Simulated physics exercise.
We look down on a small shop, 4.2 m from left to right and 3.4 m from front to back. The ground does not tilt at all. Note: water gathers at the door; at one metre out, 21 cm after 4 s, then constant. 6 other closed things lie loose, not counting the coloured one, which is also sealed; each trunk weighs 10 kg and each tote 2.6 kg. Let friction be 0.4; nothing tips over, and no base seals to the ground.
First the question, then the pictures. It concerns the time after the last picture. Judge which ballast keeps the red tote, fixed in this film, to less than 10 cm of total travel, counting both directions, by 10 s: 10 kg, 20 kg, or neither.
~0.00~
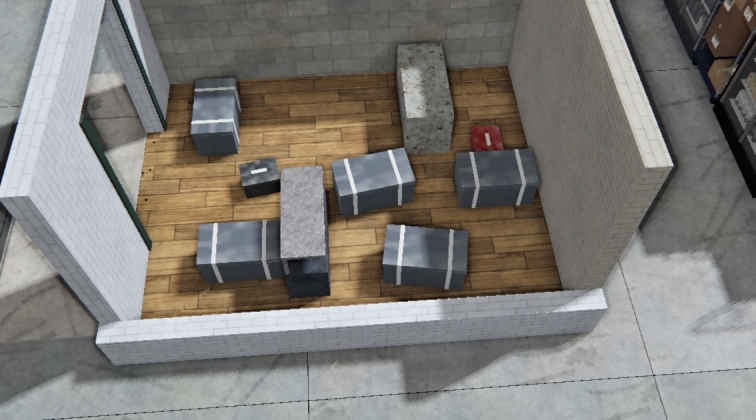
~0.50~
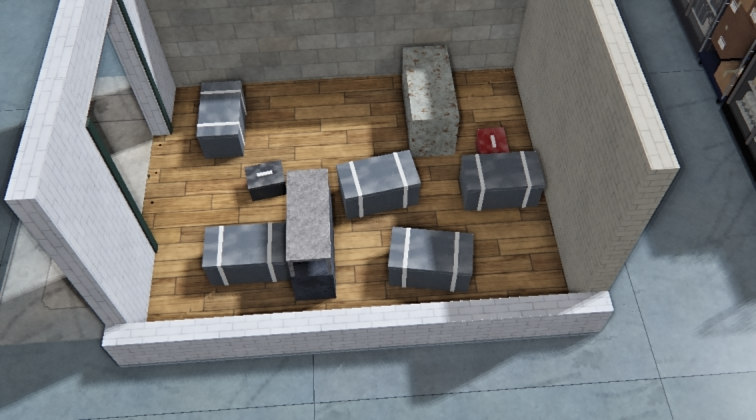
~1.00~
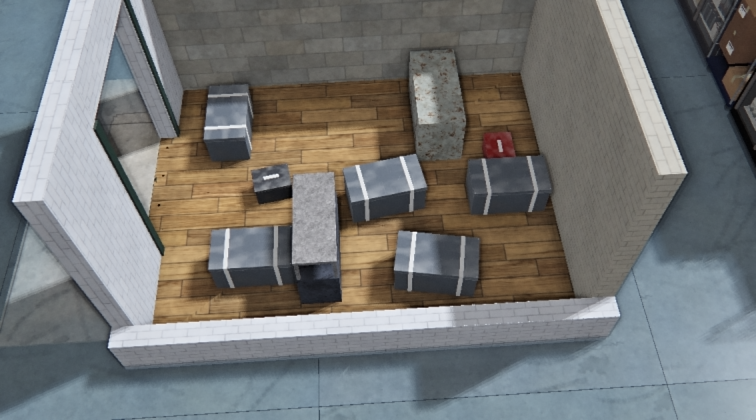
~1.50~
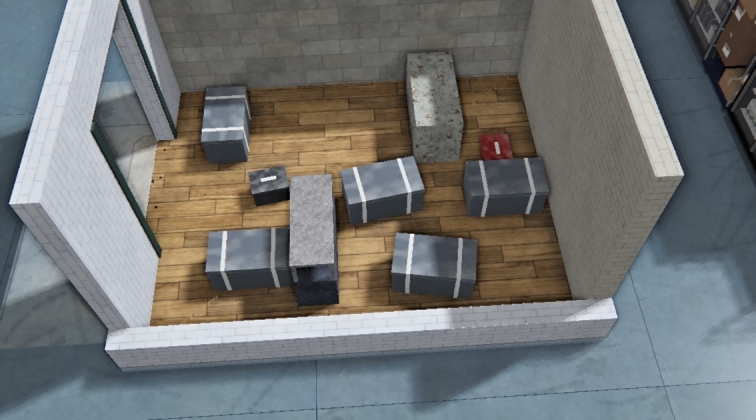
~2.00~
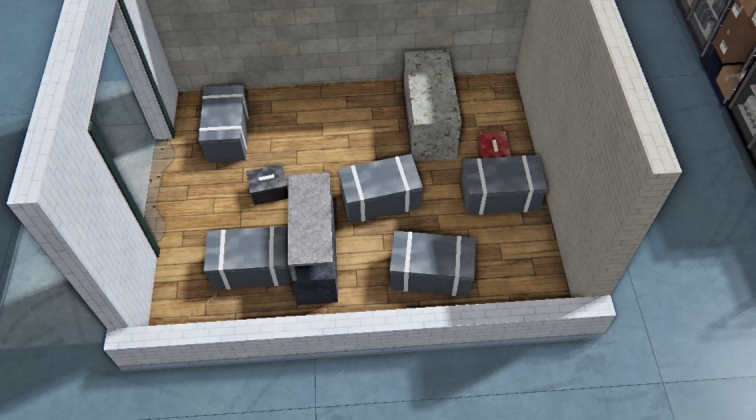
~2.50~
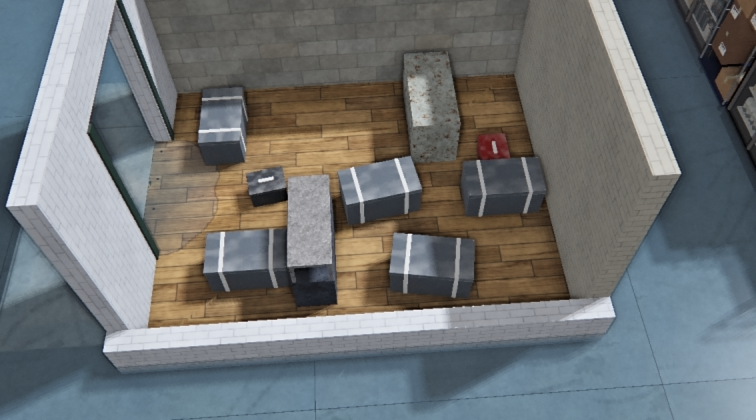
Judgement: Only 20 kg does it.
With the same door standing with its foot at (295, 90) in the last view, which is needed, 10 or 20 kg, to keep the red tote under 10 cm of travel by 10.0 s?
If so, only the heavier one succeeds.
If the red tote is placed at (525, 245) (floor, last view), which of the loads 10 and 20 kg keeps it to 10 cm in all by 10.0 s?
Short answer: Heavier load only.
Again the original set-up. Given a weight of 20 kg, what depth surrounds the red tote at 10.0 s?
Close to 11 cm deep.
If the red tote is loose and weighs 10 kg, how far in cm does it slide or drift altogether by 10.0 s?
Roughly 30 cm.
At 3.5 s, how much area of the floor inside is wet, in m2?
I'd estimate close to 2.5 m2.
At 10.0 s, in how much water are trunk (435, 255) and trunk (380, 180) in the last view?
I'd put it at 12 cm and 9 cm respectively.
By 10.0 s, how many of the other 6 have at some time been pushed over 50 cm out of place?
I make that 5.
After 3.5 s the red tote would be 0 cm from its start with 10 kg and 0 cm from its start with 20 kg; 0 cm of water round it then.
After 4.5 s the red tote would be 0 cm from its start with 10 kg and 0 cm from its start with 20 kg; 0 cm of water round it then.
After 7.0 s the red tote would be 2 cm from its start with 10 kg and 0 cm from its start with 20 kg; 4 cm of water round it then.
After 10.0 s the red tote would be 20 cm from its start with 10 kg and 0 cm from its start with 20 kg; 11 cm of water round it then.
